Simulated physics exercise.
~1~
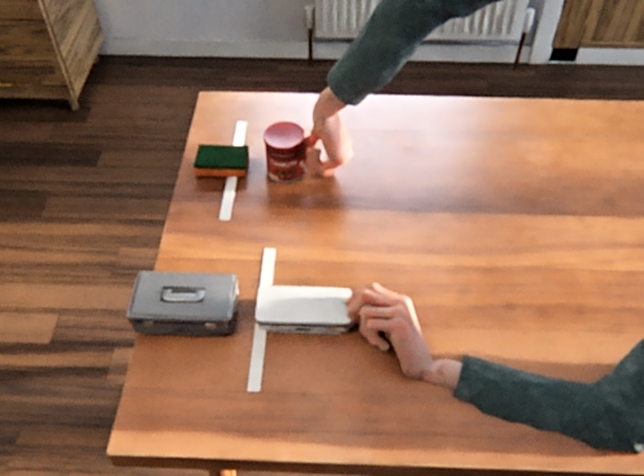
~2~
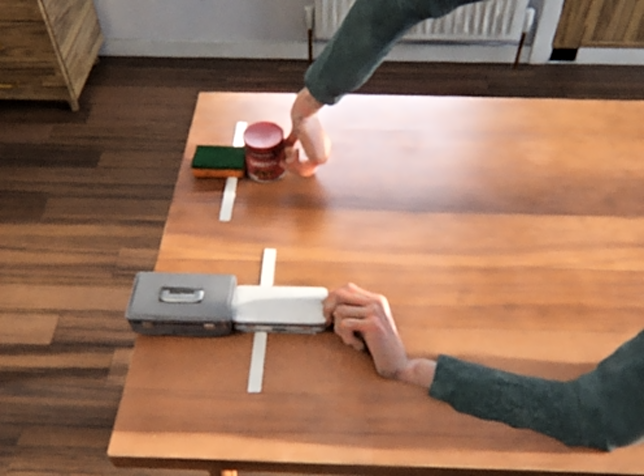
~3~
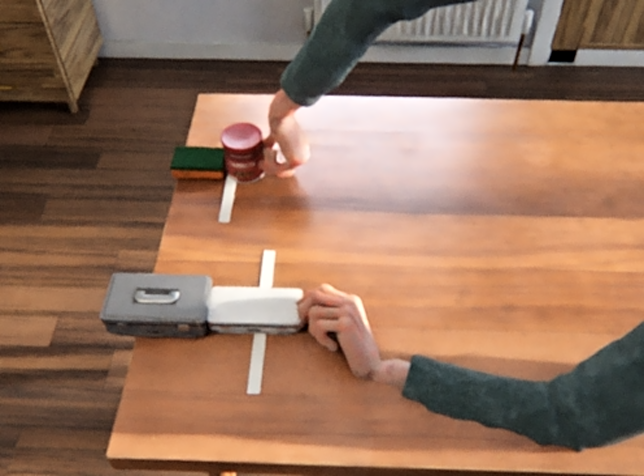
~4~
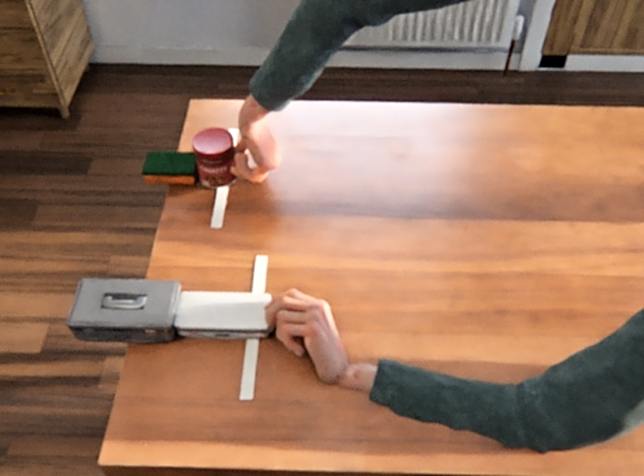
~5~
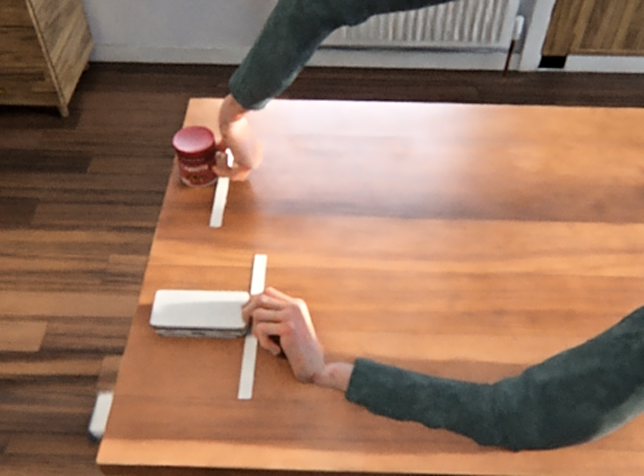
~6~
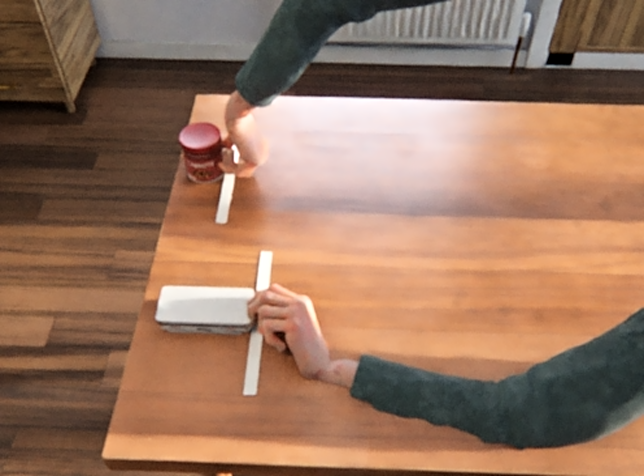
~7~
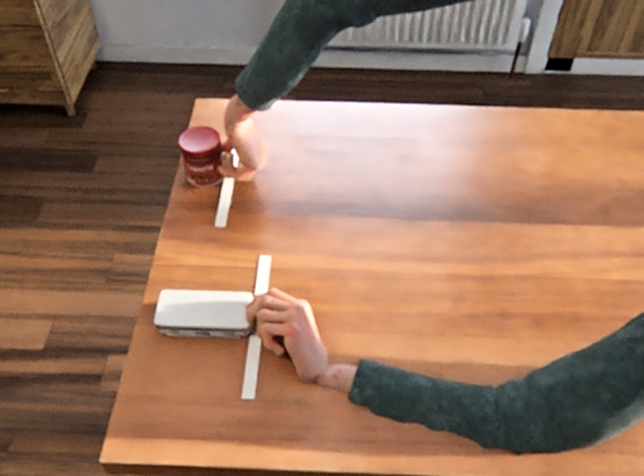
A red pot and a white case slide slowly left across a wooden table, seen from above by a slightly swaying camera, each pushed by a hand in a dark green sleeve. At the far side, an orange sponge with a green top sits left of the pot; nearer, a grey case lies left of the white one, beside strips of pale tape. The pushed objects meet them and shove both out past the left edge. The sponge and grey case tip off and drop to the floor. The hands stop at the tape, leaving the pot and white case on the table.
